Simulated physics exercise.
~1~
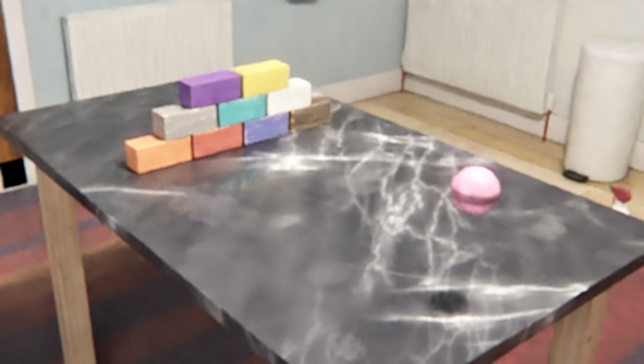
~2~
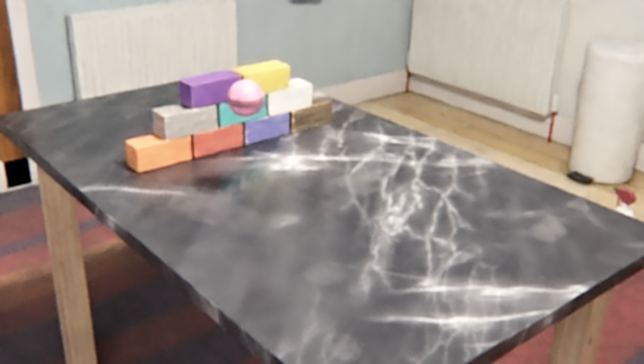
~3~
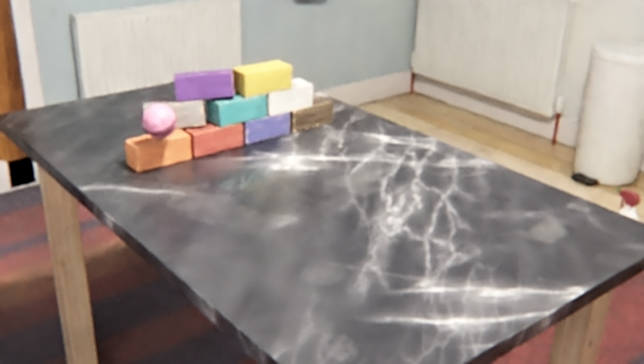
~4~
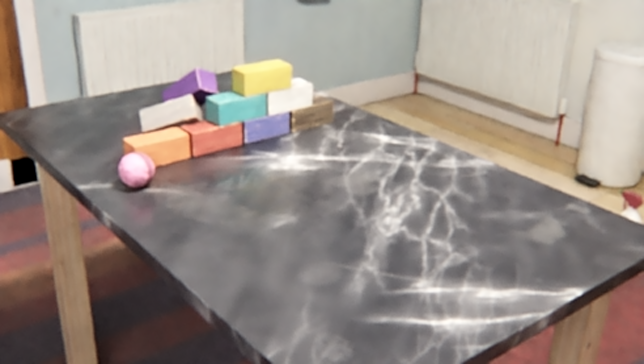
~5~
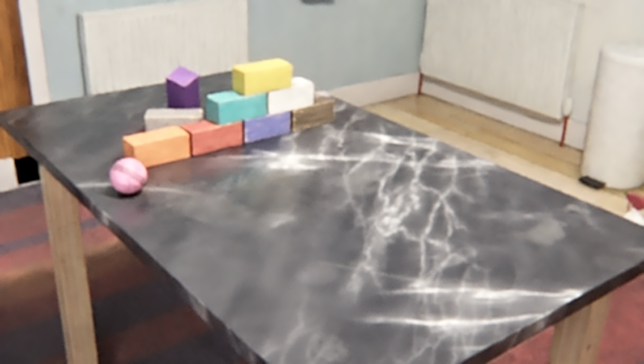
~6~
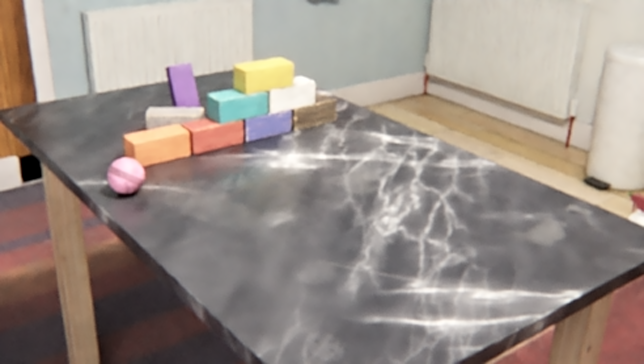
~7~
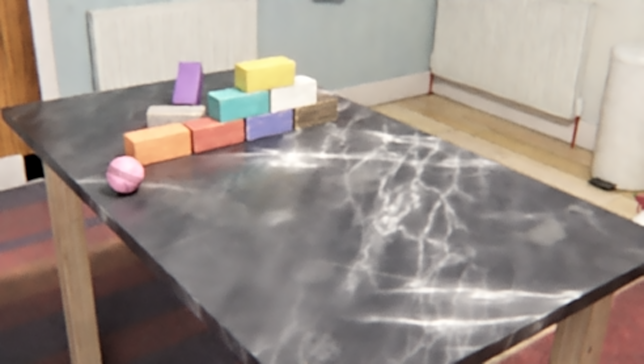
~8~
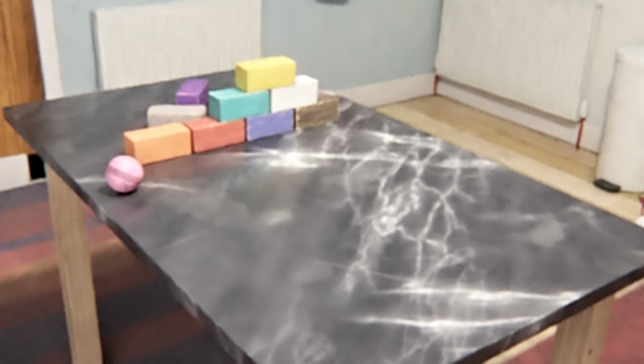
A pink ball flew leftward across a dark marbled table into a stack of coloured blocks, then came to rest at the front left. The purple and grey blocks toppled from the left side, while the yellow one stayed on top.
